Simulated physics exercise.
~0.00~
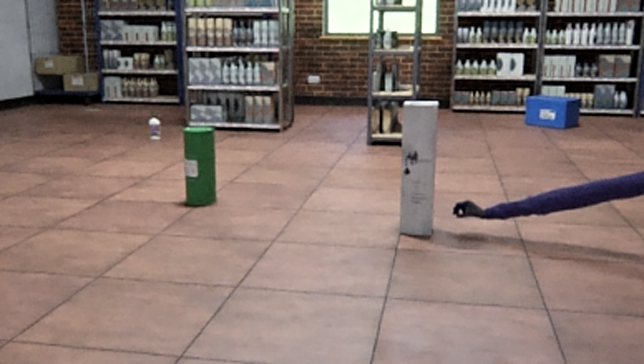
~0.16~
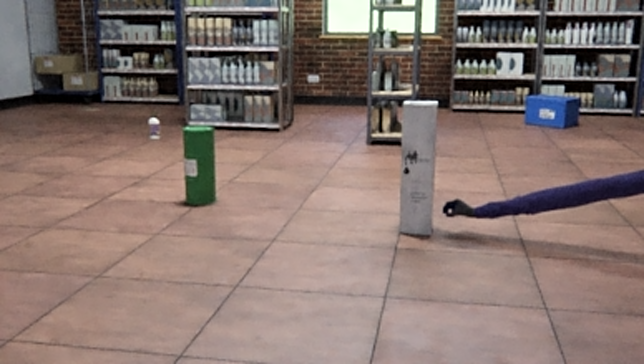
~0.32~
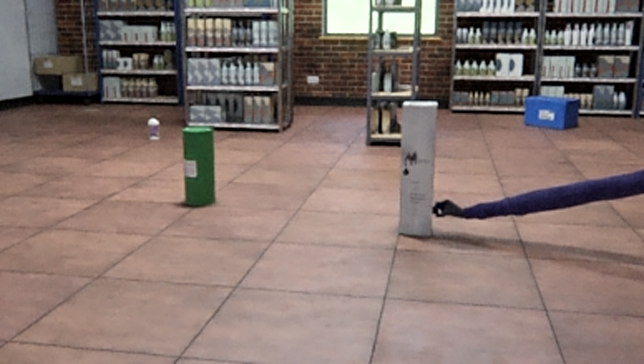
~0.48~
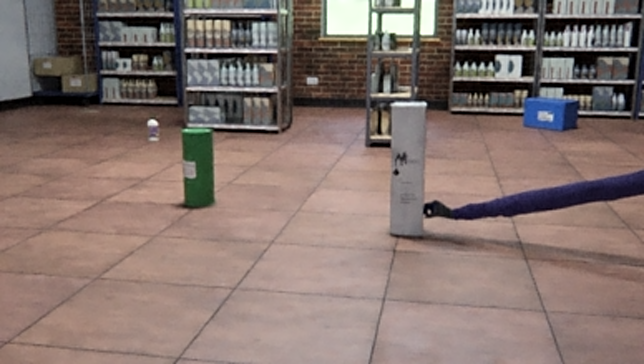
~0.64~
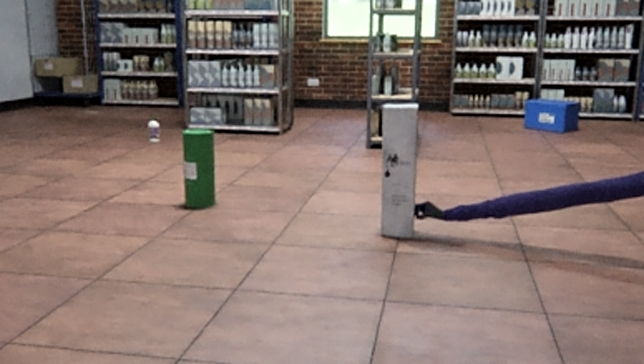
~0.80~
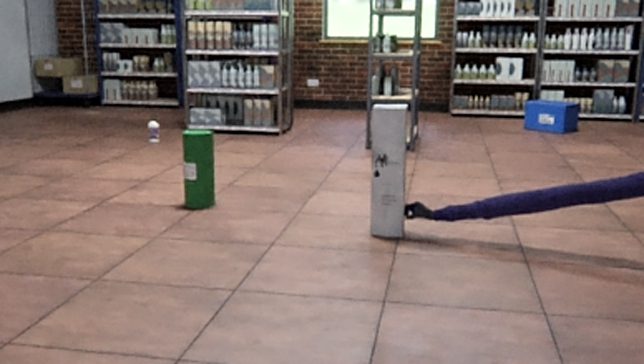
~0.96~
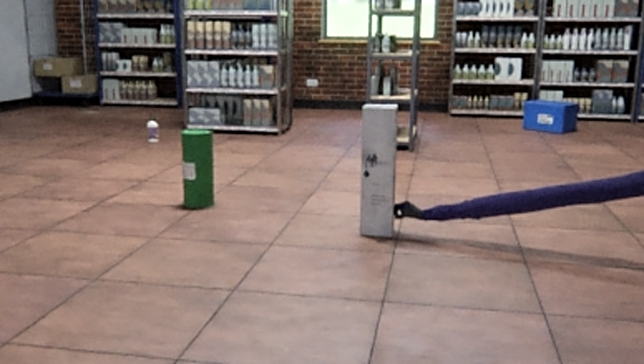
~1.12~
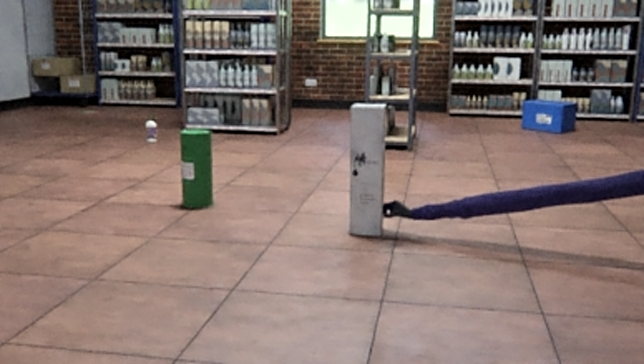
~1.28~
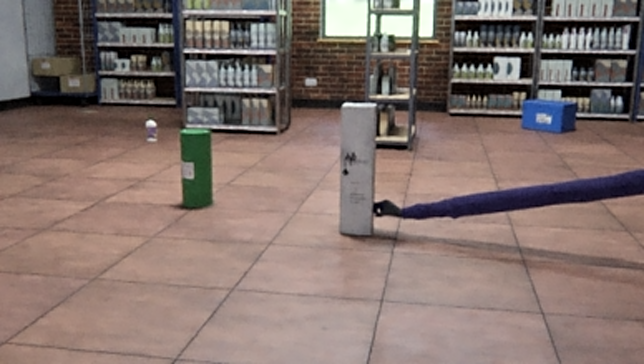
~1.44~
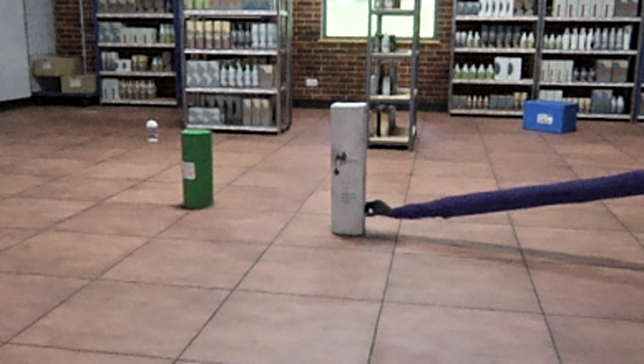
At the start, a tall white box stands upright on a tiled floor, with a green canister to its left and stocked shelves along a brick wall behind. An arm in a dark blue sleeve reaches in from the right, its hand just short of the box. The hand closes the gap and meets the box low on its right side. It then pushes the box steadily to the left, and the box slides along upright, getting closer to the canister. At the end, the white box is still standing, well left of where it began, and the canister has stayed in place.
